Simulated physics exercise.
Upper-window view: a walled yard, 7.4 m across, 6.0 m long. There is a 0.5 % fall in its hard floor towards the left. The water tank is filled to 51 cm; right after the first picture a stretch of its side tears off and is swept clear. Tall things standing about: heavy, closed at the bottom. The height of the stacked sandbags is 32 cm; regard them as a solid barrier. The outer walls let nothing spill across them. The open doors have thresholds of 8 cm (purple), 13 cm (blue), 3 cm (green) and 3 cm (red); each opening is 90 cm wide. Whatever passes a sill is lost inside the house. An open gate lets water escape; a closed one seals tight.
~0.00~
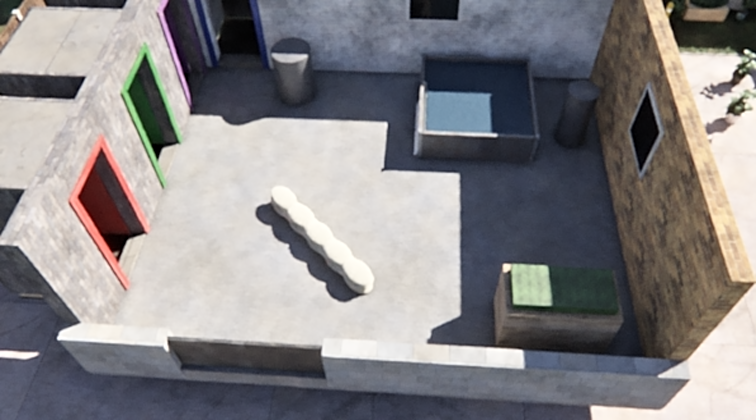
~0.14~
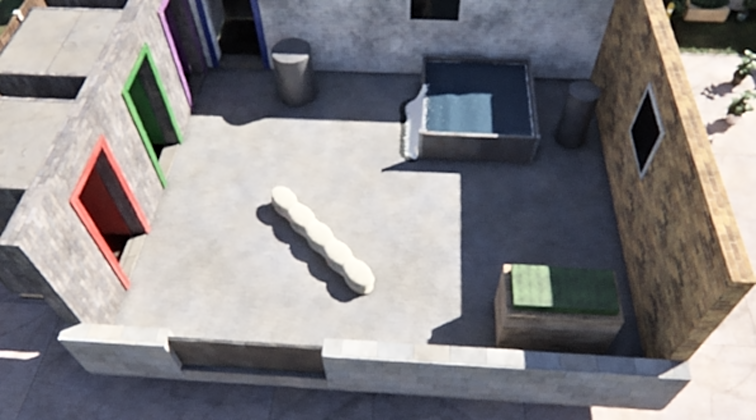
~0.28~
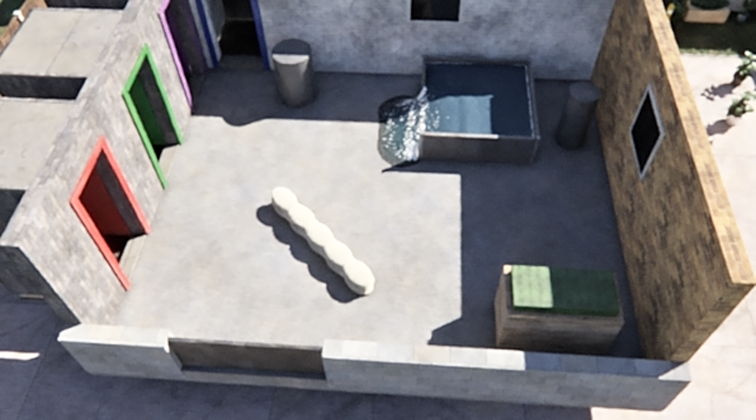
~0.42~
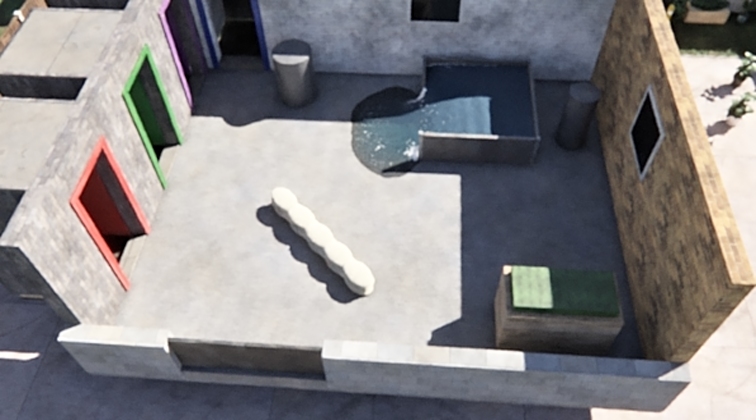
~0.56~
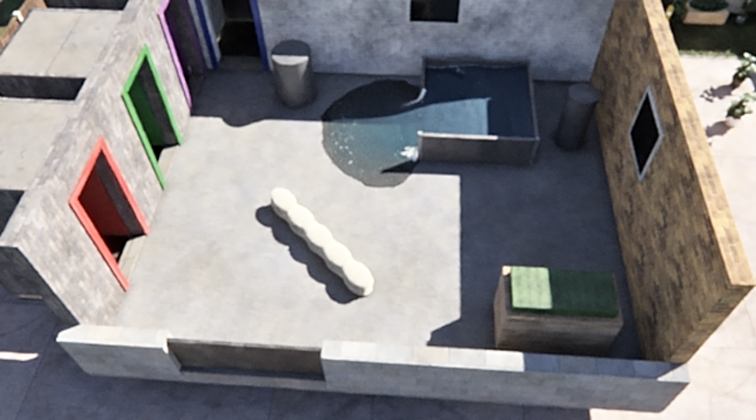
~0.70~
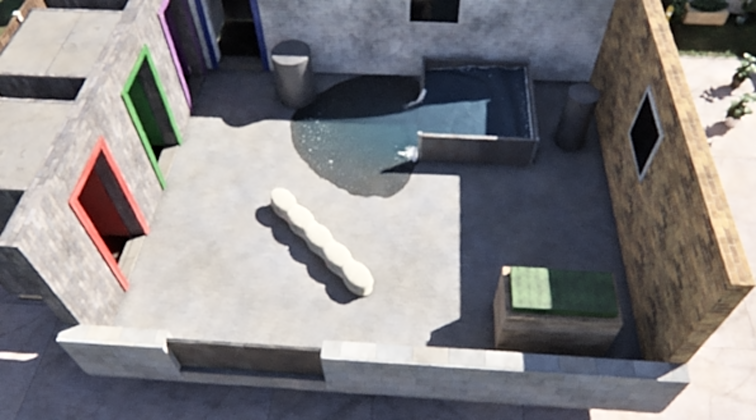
Water bursts through the left side of a grey tank at the back of a walled, pale-floored yard, seen from a high window by a camera that stays still. Red, green, purple and blue doorways line the left and back, grey cylinders flank the tank, and white sandbags lie mid-floor near a green-topped block at right. The dark, foam-flecked sheet fans leftward across the floor, widening towards the left cylinder.
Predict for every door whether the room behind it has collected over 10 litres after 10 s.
The purple door is going to top the limit. The blue door is going to fall short of the limit. The green door is going to top the limit. The red door is going to top the limit.
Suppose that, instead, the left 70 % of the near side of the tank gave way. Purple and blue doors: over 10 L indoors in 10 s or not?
Purple short, blue short.
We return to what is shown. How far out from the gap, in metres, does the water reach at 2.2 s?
Roughly 4.8 m.
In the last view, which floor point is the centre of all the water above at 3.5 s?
Its balance point sits around (345, 137).
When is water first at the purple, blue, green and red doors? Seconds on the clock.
Purple 1.6 s, blue 1.8 s, green 1.6 s, red 2.6 s.
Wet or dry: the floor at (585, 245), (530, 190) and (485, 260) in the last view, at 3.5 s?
First spot not yet wet, second not yet wet, third not yet wet.
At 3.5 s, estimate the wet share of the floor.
About 45 per cent.
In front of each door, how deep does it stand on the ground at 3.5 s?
Door by door in cm, purple shows 15, blue shows 10, green shows 17, red shows 6.
After 1.4 s water covers 25 % of the floor and is deepest (28 cm) near (414, 147); purple door not reached, blue door not reached, green door not reached, red door not reached.
After 2.2 s water covers 35 % of the floor and is deepest (22 cm) near (310, 107); purple door 11 cm at the sill, 4 L in, blue door 2 cm at the sill, 0 L in, green door 11 cm at the sill, 21 L in, red door not reached.
After 3.5 s water covers 45 % of the floor and is deepest (20 cm) near (182, 167); purple door 15 cm at the sill, 26 L in, blue door 10 cm at the sill, 0 L in, green door 17 cm at the sill, 127 L in, red door 6 cm at the sill, 5 L in.
After 6.0 s water covers 55 % of the floor and is deepest (12 cm) near (238, 154); purple door 9 cm at the sill, 46 L in, blue door 10 cm at the sill, 0 L in, green door 11 cm at the sill, 260 L in, red door 5 cm at the sill, 14 L in.
After 10.0 s water covers 70 % of the floor and is deepest (10 cm) near (104, 350); purple door 6 cm at the sill, 47 L in, blue door 6 cm at the sill, 0 L in, green door 6 cm at the sill, 340 L in, red door 5 cm at the sill, 24 L in.
